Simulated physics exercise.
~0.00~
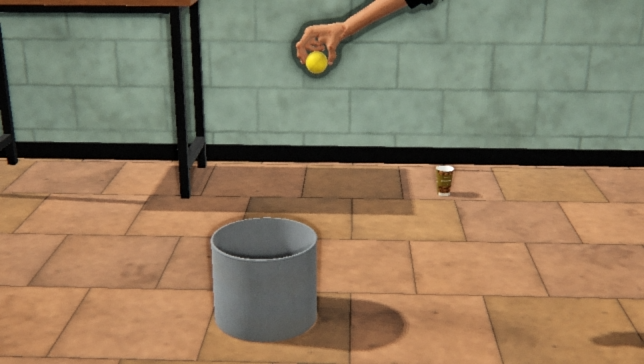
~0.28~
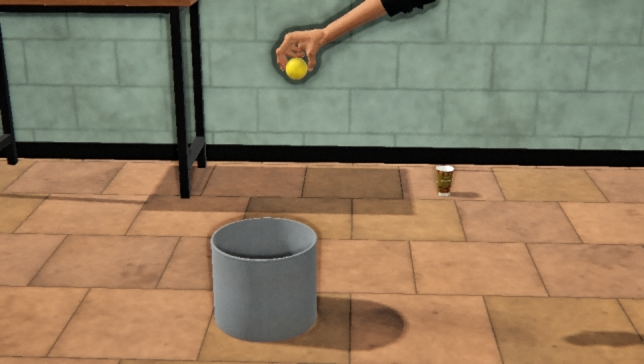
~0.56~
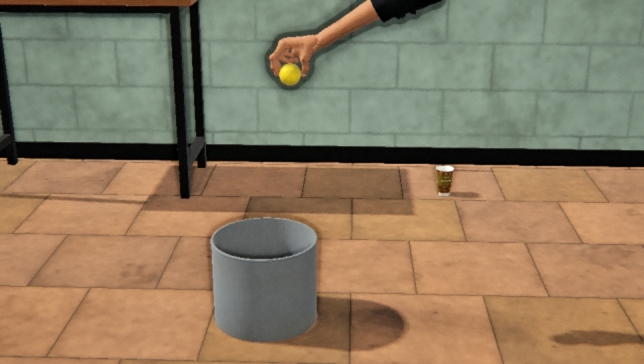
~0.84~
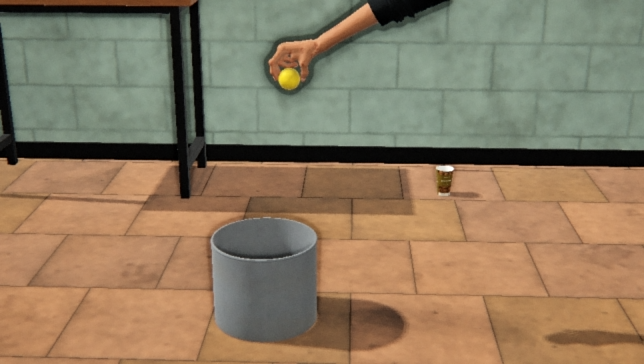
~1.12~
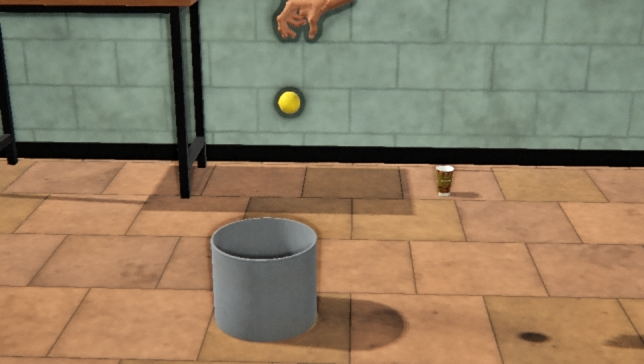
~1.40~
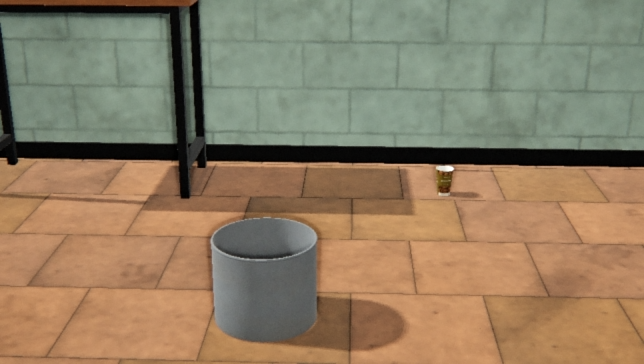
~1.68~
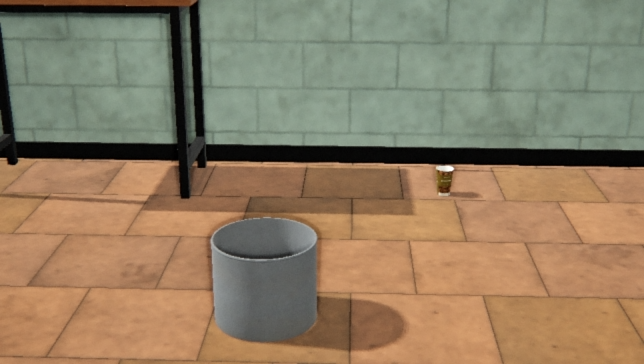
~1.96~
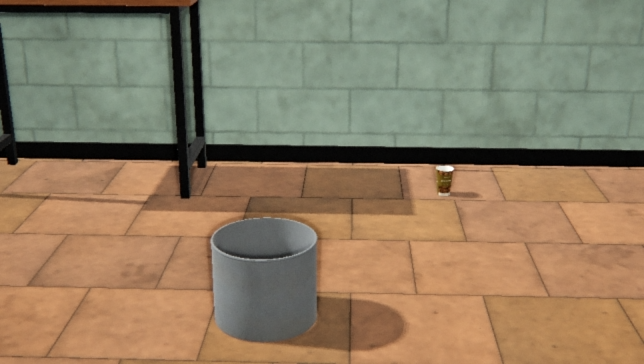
A hand held a yellow lemon in front of a green tiled wall, moved it left and slightly down above a gray bucket, then let go and drew back as the lemon fell and dropped out of sight into the bucket.
